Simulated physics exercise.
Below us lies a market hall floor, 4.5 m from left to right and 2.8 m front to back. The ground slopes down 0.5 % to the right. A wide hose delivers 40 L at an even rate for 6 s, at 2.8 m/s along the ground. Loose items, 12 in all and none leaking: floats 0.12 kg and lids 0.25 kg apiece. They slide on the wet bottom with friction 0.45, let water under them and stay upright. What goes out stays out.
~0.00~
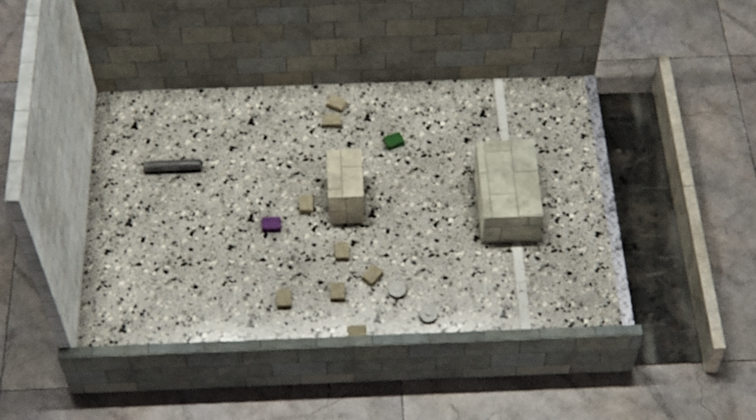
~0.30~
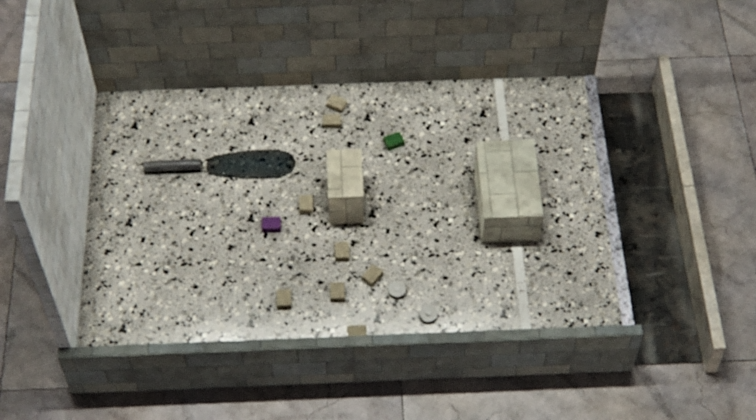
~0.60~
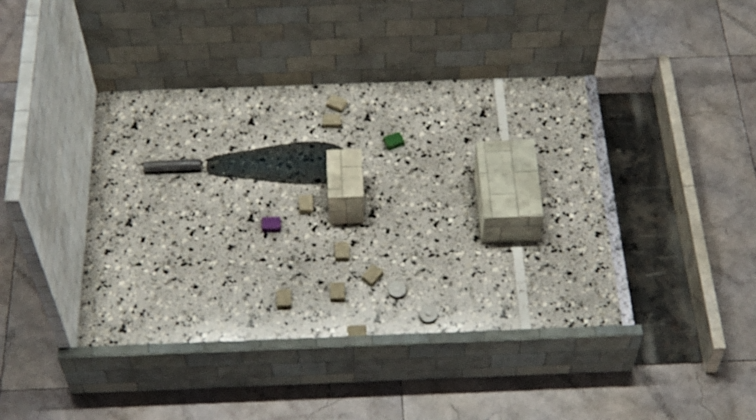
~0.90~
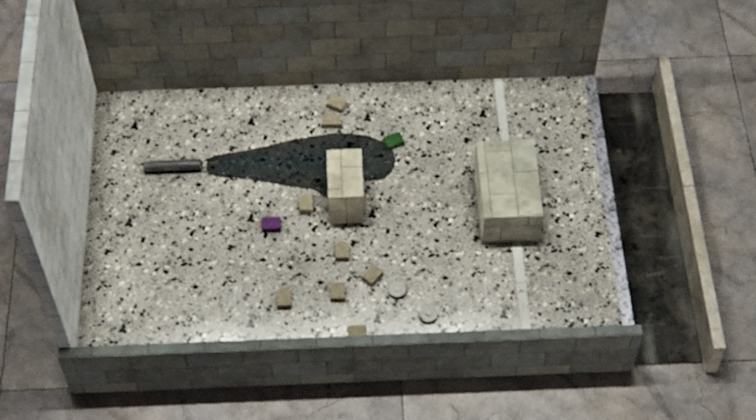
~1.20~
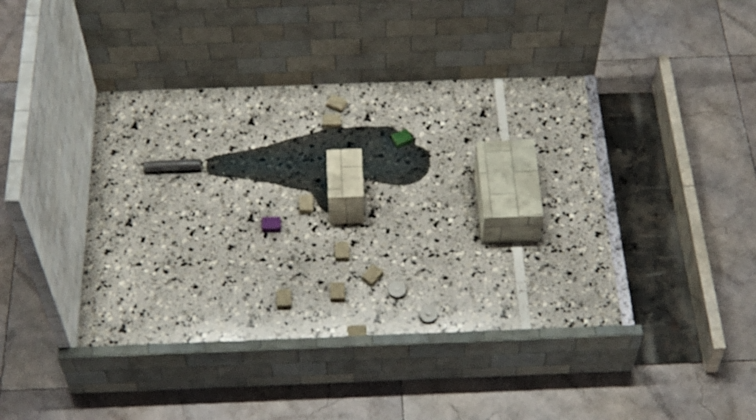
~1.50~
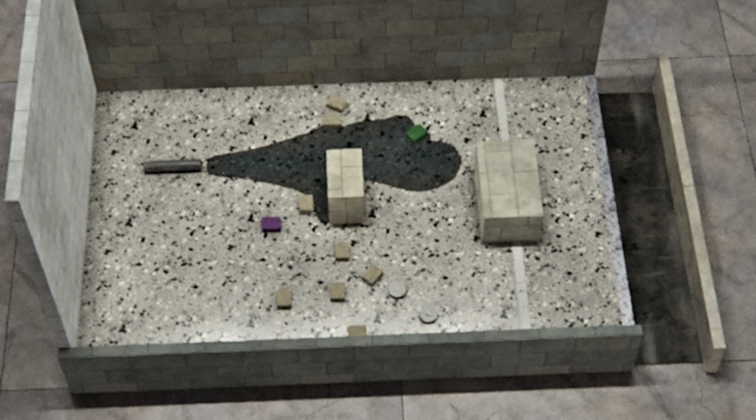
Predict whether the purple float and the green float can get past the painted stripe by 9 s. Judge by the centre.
The purple float is held back; the green float crosses.
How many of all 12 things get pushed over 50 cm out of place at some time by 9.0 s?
1 of them.
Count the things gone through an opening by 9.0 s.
I count 1.
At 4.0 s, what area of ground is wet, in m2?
Roughly 2.5 m2.
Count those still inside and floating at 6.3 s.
I count 1.
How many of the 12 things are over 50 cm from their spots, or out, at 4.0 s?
I count 1.
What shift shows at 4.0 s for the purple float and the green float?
About 0 and 120 cm.
After 2.1 s the purple float is near (271, 223), 0.0 m from its start, aground; the green float is near (442, 122), 0.5 m from its start, aground; 0 of 12 are over the mark; 0 afloat.
After 4.0 s the purple float is near (271, 223), 0.0 m from its start, aground; the green float is near (503, 94), 1.1 m from its start, aground; 1 of 12 are over the mark; 0 afloat.
After 6.3 s the purple float is near (271, 223), 0.0 m from its start, aground; the green float is near (573, 79), 1.8 m from its start, afloat; 1 of 12 are over the mark; 1 afloat.
After 9.0 s the purple float is near (271, 223), 0.0 m from its start, aground; the green float has gone out; 1 of 12 are over the mark; 0 afloat.
